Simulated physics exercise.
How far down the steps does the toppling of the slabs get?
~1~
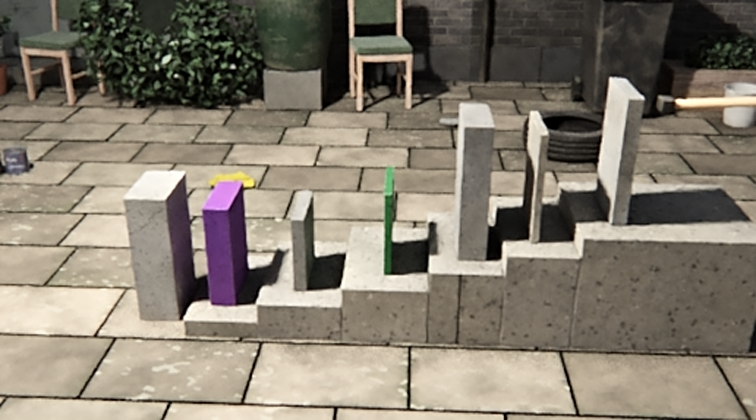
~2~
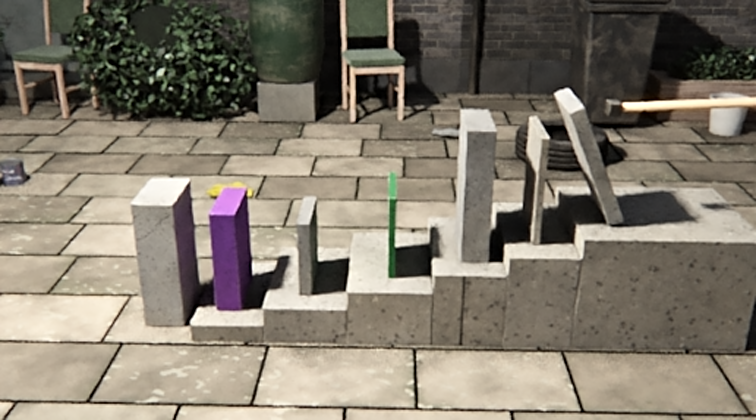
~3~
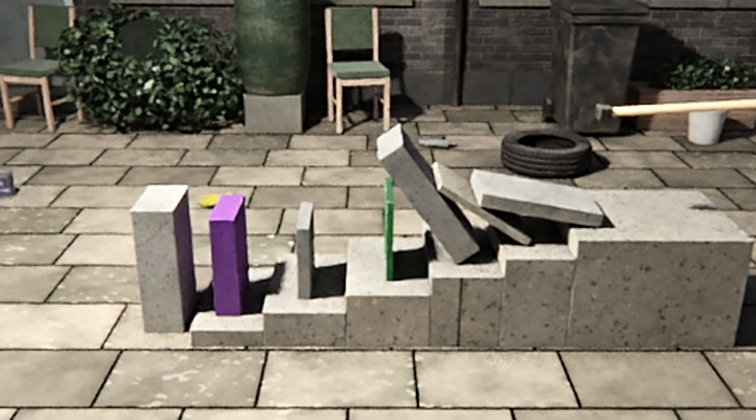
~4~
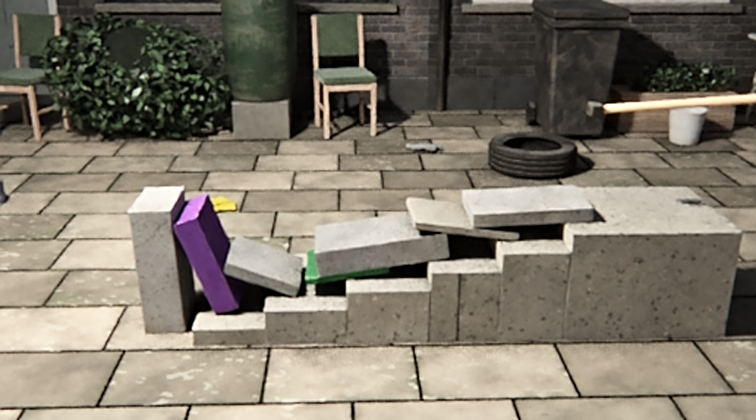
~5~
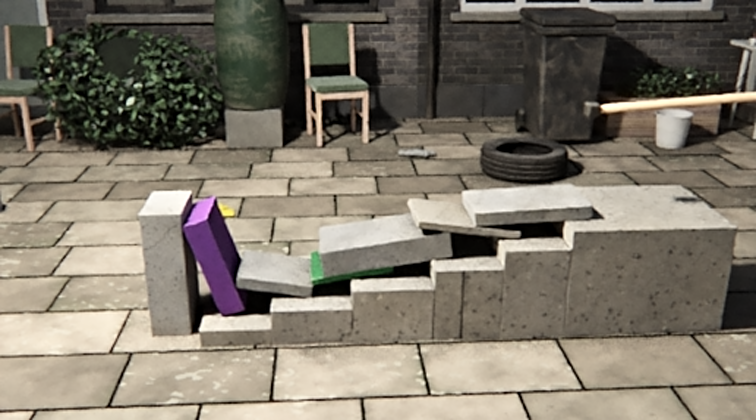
It does not carry through the whole row. It gets as far as the purple slab, which only tips against the leftmost slab, and that last one stays upright.
Pole tipping the top slab on stone steps, slabs toppling leftward and flattening the green one, purple left leaning on the upright end slab.
